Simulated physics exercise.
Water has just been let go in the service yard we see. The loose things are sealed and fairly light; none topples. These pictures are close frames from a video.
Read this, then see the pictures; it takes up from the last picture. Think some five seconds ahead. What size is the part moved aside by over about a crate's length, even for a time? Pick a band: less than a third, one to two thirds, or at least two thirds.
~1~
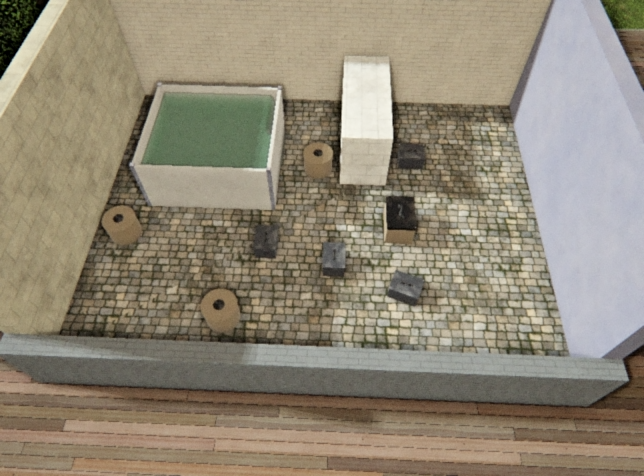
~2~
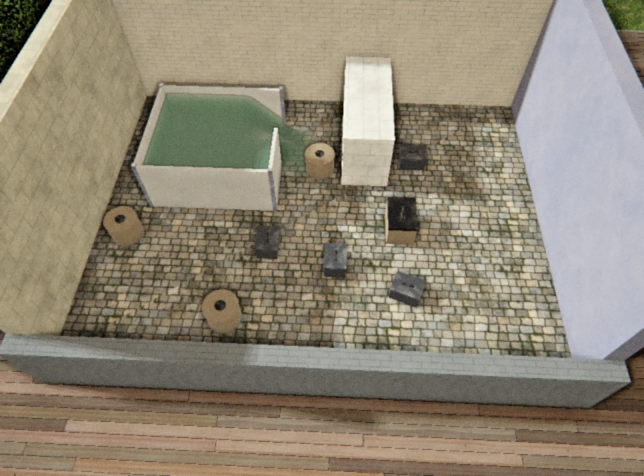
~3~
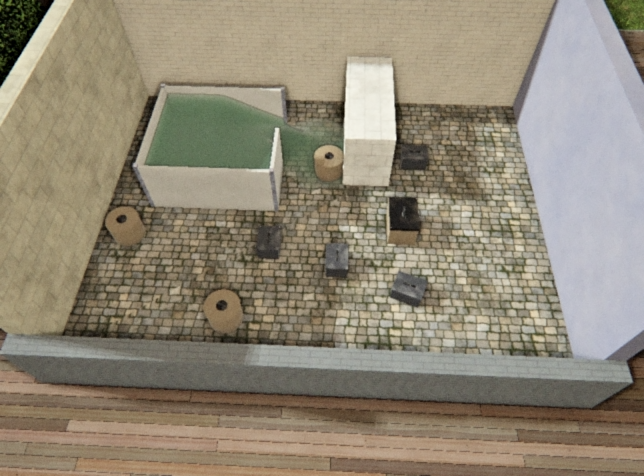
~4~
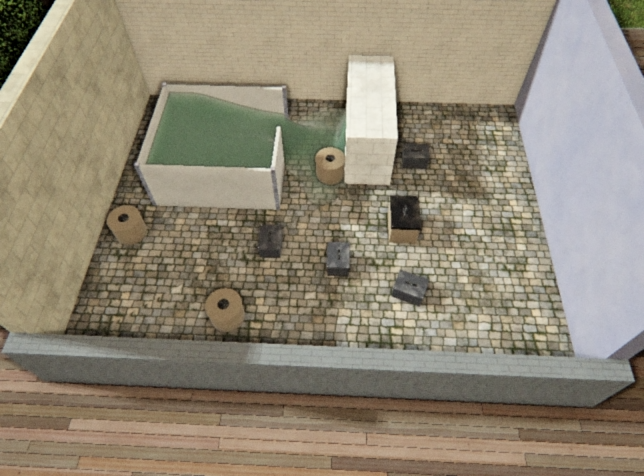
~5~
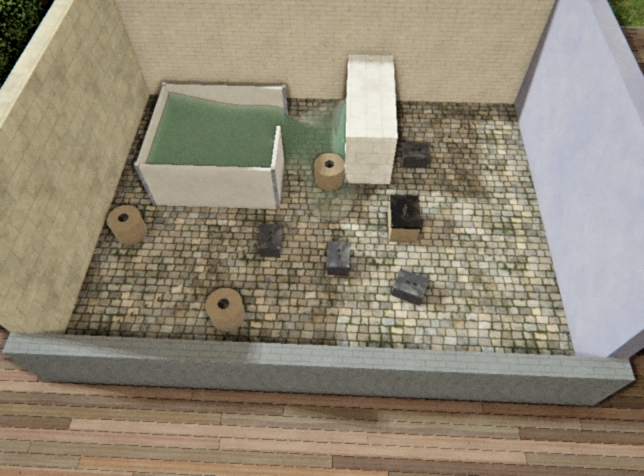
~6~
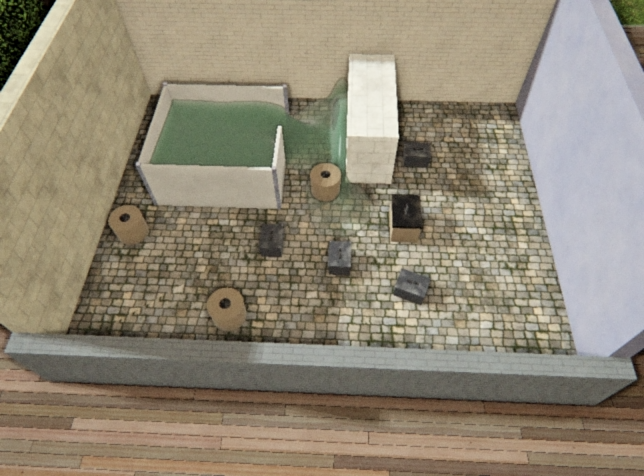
The fraction is at least two thirds of them.
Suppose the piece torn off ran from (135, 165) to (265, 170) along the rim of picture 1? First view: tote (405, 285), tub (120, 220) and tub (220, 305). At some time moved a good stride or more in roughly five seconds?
The first: Got that far; the second: Got that far; the third: Got that far.
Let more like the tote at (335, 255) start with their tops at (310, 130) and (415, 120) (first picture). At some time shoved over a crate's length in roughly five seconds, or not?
Went the distance, fell short.
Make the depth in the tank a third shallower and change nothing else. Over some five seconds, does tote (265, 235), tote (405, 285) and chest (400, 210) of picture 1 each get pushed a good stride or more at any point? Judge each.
Note, in sequence: Past that mark / past that mark / within that.
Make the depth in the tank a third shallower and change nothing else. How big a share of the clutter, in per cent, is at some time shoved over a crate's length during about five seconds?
I'd put it near 80 out of a hundred.
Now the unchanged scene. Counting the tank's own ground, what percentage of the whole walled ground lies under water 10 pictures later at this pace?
Roughly 60 per cent.
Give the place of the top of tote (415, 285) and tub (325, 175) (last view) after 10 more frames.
They end up at about pixels (446, 313) and (212, 254).
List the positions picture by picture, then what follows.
In the first picture, a tub at (318, 153), on the bottom; a tub at (219, 305) rests on the ground; 0 of 8 have shifted.
In the second picture, a tub at (320, 154), on the bottom; a tub at (220, 306), on the bottom; 0 of 8 have shifted.
In the third picture, a tub at (329, 156), on the bottom, close to its start; a tub at (222, 306) rests on the ground; 1 of 8 have shifted.
In the fourth picture, a tub at (330, 158) rests on the ground, close to its start; a tub at (223, 304) rests on the ground; 1 of 8 have shifted.
In the fifth picture, a tub at (329, 164), on the bottom, a stride from its start; a tub at (224, 304) rests on the ground; 1 of 8 have shifted.
In the sixth picture, a tub at (326, 175) rests on the ground, a stride from its start; a tub at (225, 304) rests on the ground; 1 of 8 have shifted.
A moment on, 1 of 8 are well off their spots; 0 afloat.
Next, 4 of 8 are well off their spots; 1 afloat.
Later, 5 of 8 are well off their spots; 2 afloat.
In the end, 6 of 8 are well off their spots, and 6 have been at some point; 6 afloat.
